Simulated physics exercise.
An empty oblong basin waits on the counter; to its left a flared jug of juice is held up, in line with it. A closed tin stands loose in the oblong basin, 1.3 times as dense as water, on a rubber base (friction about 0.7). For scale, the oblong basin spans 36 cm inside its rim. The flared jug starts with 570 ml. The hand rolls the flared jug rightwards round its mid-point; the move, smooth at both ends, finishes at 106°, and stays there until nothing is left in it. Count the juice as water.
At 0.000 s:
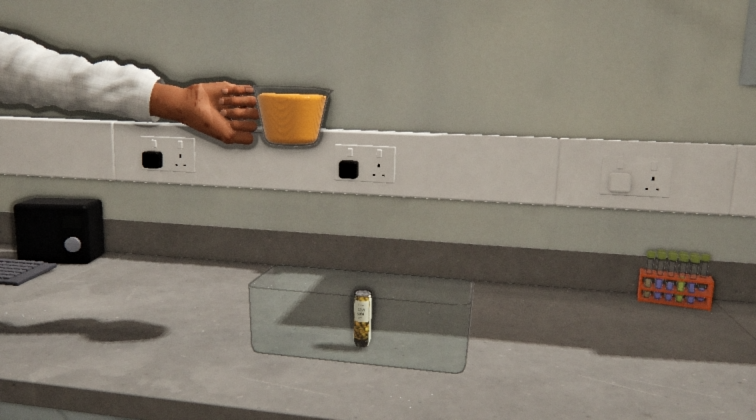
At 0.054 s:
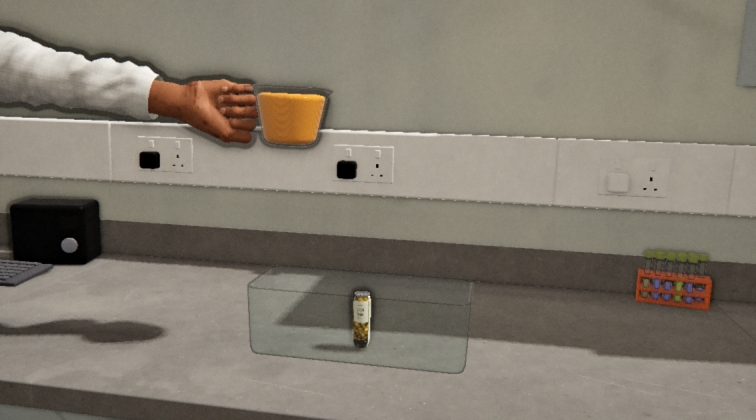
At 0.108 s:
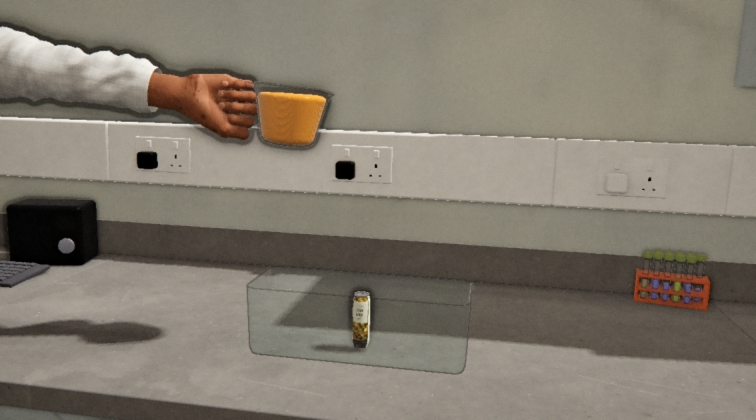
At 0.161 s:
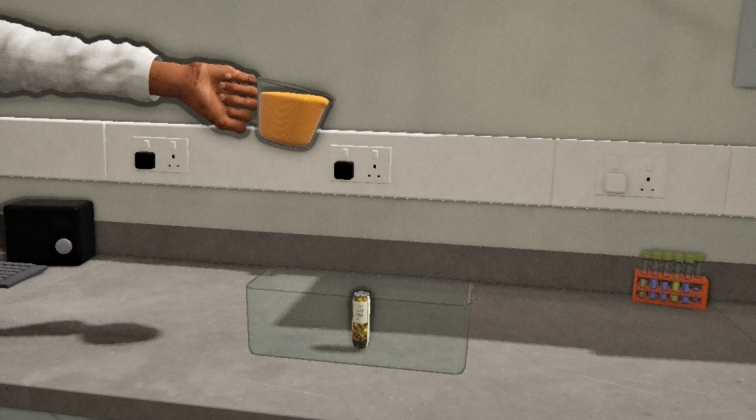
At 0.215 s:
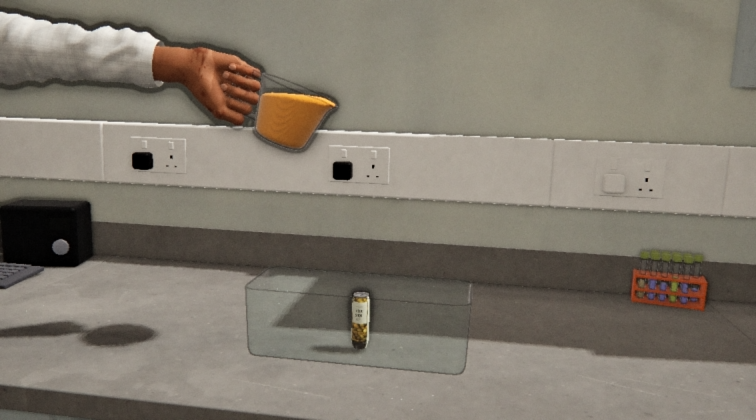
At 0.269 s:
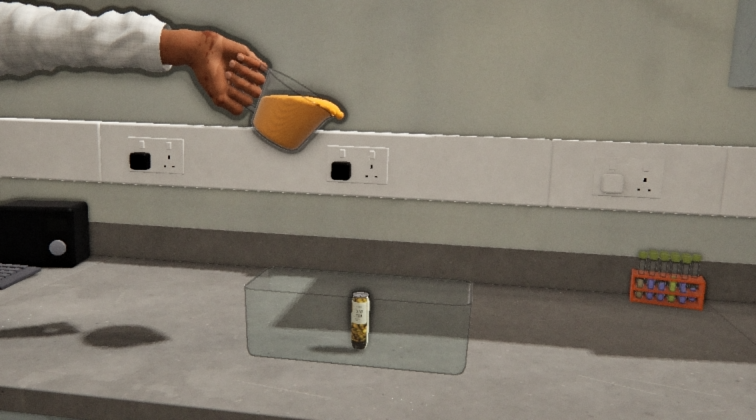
A hand tilts a flared jug of orange juice rightwards above a clear basin holding a tin.
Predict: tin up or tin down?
The tin remains upright.
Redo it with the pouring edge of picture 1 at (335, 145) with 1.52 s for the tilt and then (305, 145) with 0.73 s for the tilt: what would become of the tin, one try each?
First it remains upright; then it falls.
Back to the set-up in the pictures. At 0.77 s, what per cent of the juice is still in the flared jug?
Some 3 per cent.
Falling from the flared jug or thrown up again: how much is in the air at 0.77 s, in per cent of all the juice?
About 24 per cent.
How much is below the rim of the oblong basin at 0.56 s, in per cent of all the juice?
Near 12 in a hundred.
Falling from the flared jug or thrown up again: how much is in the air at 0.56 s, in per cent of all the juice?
Some 52 per cent.
After 0.56 s the tilt is 92° and 35 per cent is still to pour; the tin stands where it began.
After 0.77 s the tilt is 106° and 3 per cent is still to pour; the tin stands where it began.
After 0.99 s the tilt is 106° and 0 per cent is still to pour; the tin stands where it began.
After 1.23 s the tilt is 106° and 0 per cent is still to pour; the tin stands where it began.
In the end the tin stands where it began.
